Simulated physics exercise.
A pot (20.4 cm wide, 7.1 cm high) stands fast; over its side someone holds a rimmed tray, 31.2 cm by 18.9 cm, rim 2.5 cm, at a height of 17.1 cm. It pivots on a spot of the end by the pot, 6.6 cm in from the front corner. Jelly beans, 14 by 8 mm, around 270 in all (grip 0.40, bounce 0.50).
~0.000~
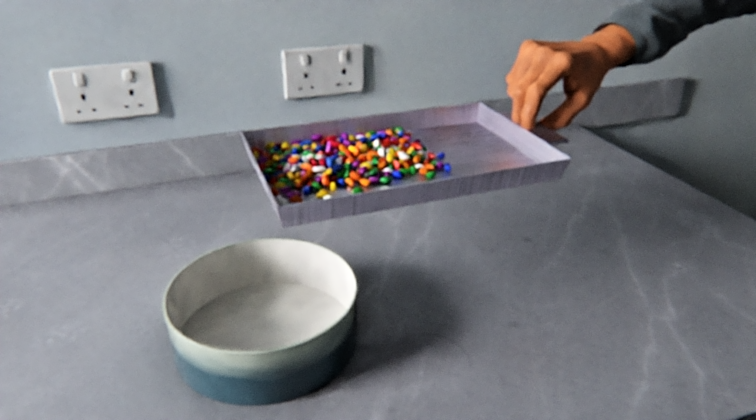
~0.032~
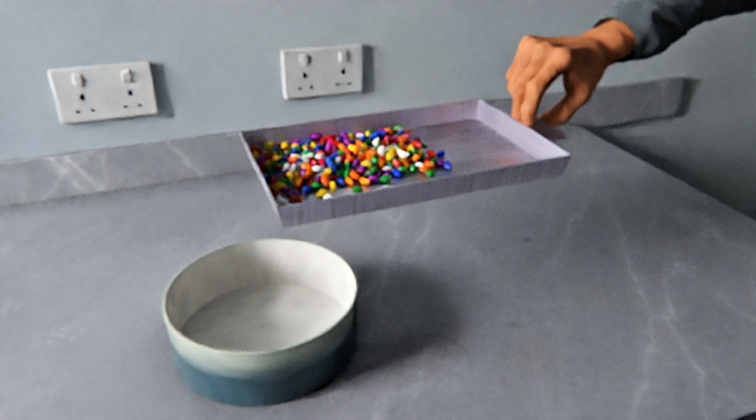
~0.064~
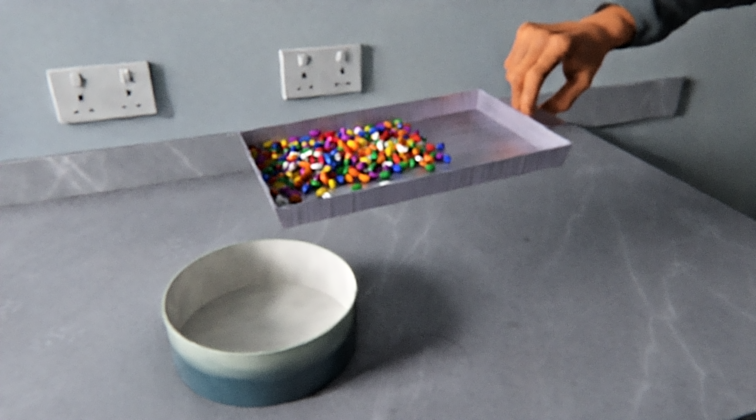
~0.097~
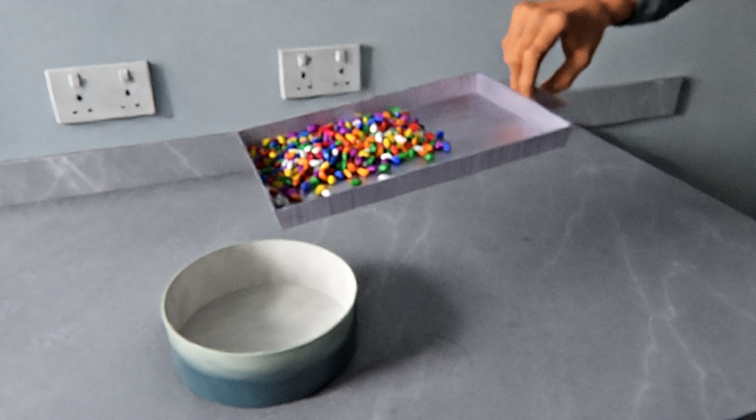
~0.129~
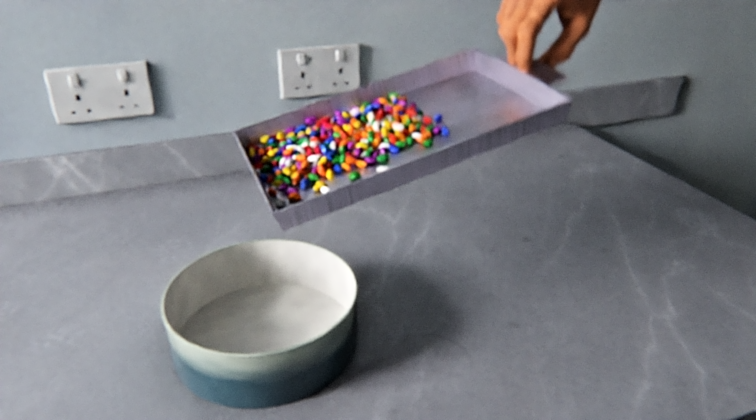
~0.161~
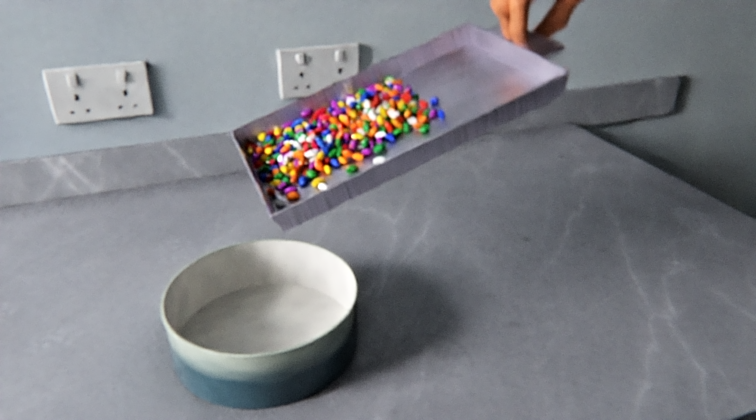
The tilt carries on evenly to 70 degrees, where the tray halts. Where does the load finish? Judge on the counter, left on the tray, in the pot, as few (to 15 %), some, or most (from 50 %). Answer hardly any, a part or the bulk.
Counter: A part, tray: A part, pot: A part.
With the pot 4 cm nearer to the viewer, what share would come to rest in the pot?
In that case some 35 per cent.
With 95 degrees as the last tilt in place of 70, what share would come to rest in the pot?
In that case some 70 per cent.
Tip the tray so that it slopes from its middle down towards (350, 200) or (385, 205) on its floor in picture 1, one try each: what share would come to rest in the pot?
Some 65 and 45 per cent.
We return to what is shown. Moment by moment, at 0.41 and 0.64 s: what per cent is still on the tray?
In turn: 100, 45.
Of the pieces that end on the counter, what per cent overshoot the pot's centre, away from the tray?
Roughly 100 per cent.
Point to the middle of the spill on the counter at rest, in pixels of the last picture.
Near (33, 404).
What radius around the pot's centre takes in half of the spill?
Roughly 30 cm.
After 0.31 s, tilt 47 degrees; the tray holds 100 %, the pot 0 %.
After 0.41 s, tilt 65 degrees; the tray holds 100 %, the pot 0 %.
After 0.64 s, tilt 70 degrees; the tray holds 45 %, the pot 15 %.
By 2.1 s all is still; counter 30 %, tray 35 %, pot 35 %.
